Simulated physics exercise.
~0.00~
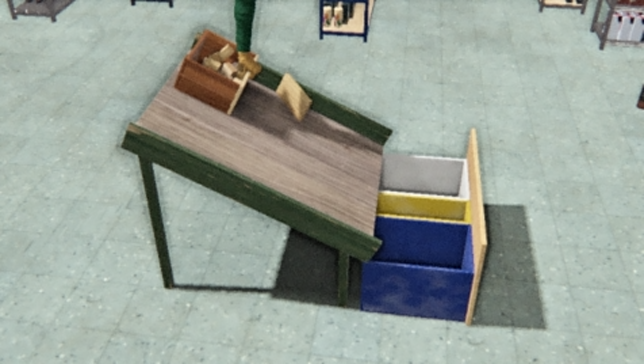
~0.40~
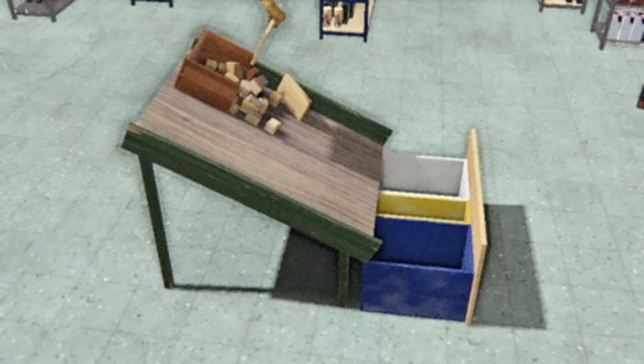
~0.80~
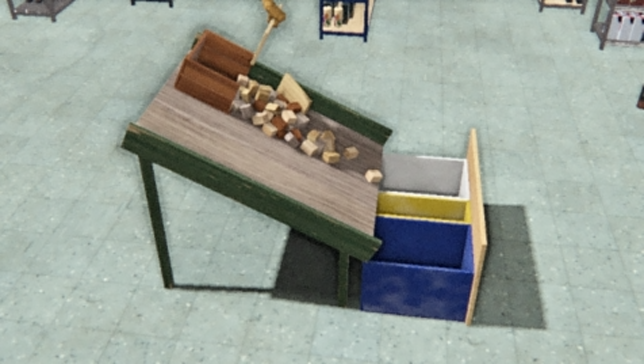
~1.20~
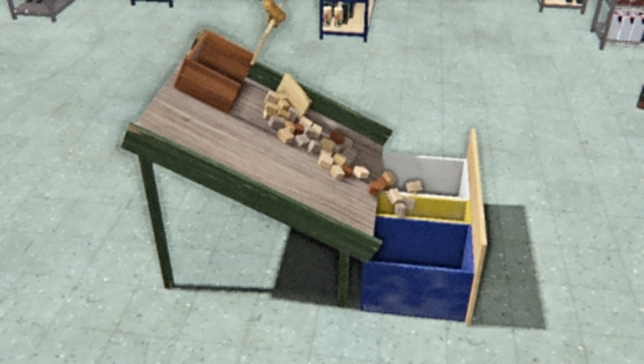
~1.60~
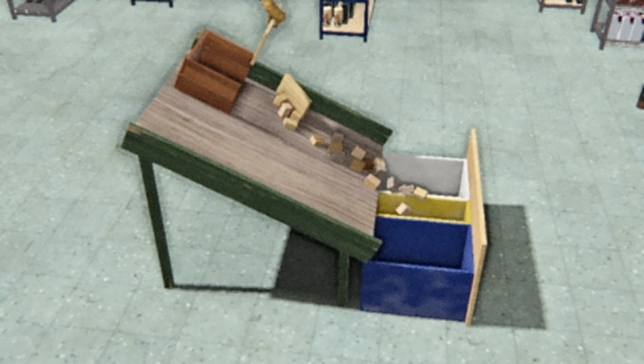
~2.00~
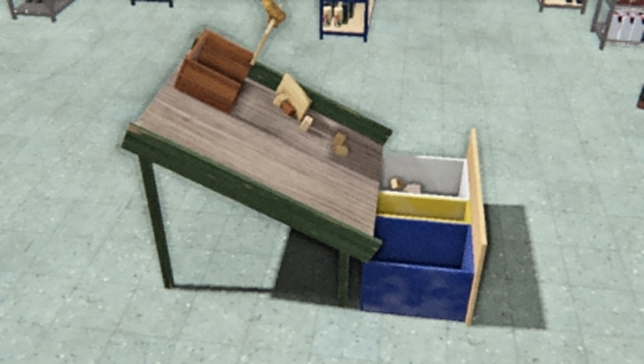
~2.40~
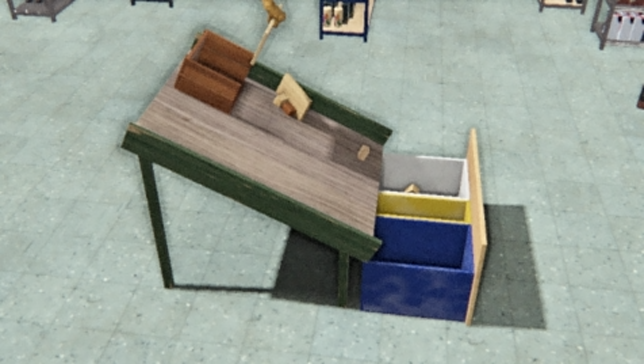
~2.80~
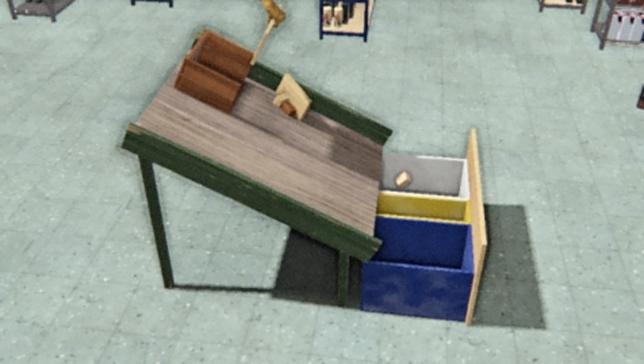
On a sloping wooden table in a tiled room, a gate lifted away from a brown pen and small wooden blocks tumbled down past an angled board, most dropping into the white and yellow bins, while a couple stayed behind on the slope.
